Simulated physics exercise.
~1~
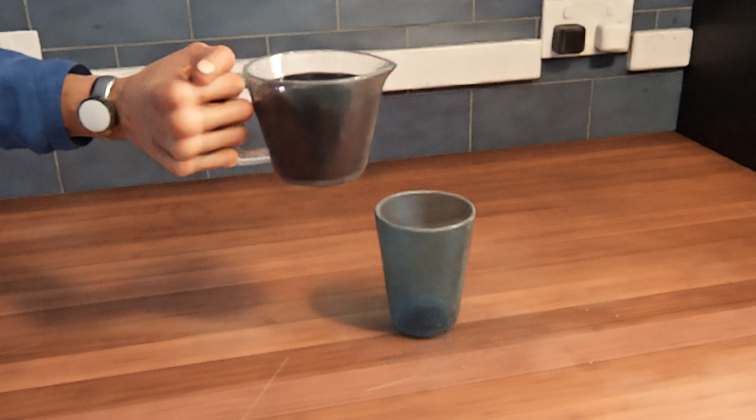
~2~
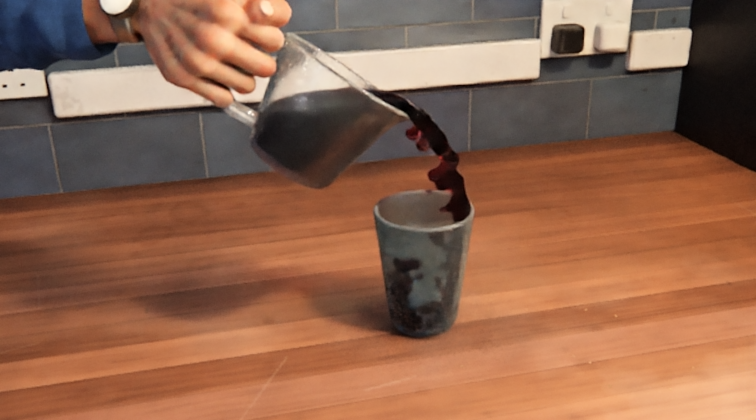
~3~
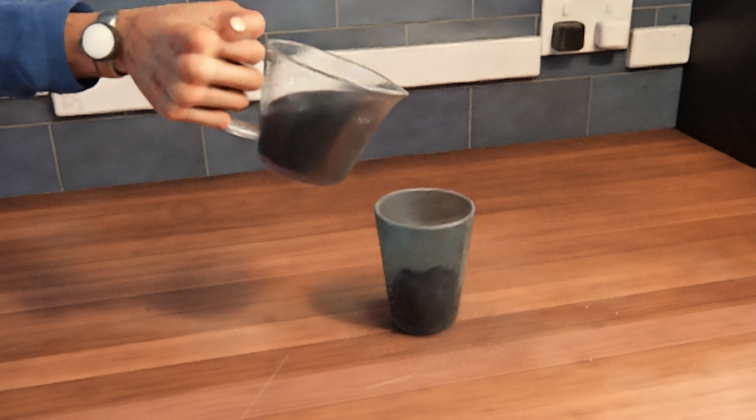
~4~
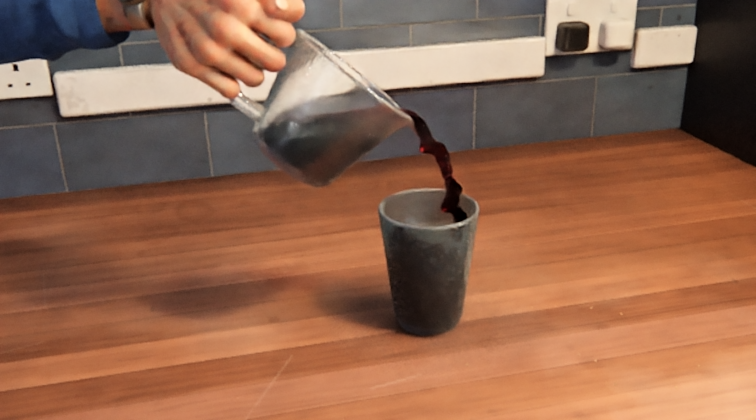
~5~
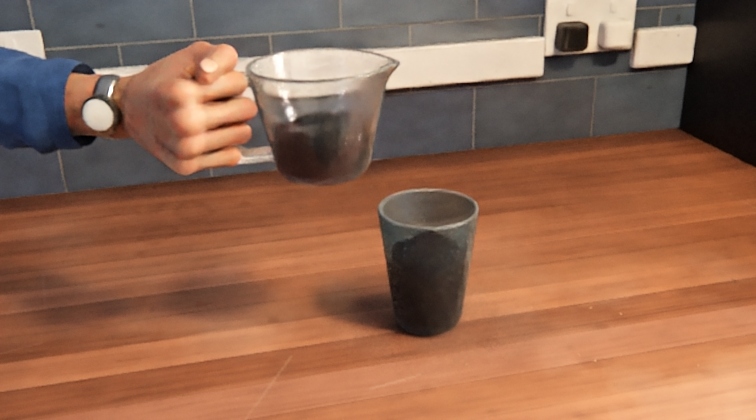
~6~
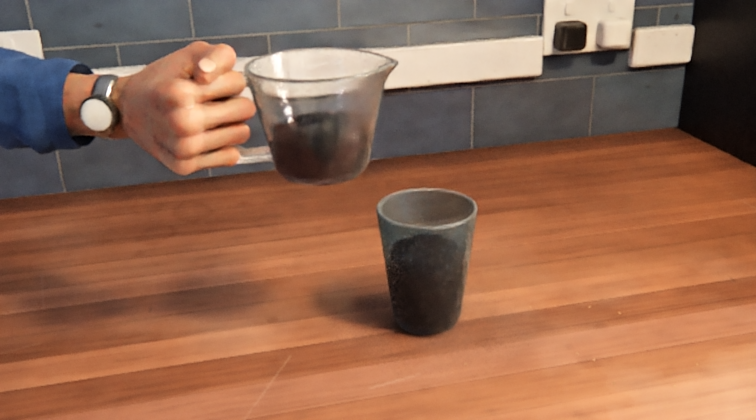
A hand wearing a watch tipped a clear measuring jug and poured dark red wine into a bluish drinking glass on a wooden worktop, eased back, poured again, then levelled the jug, leaving the glass mostly filled and some wine still in the jug.
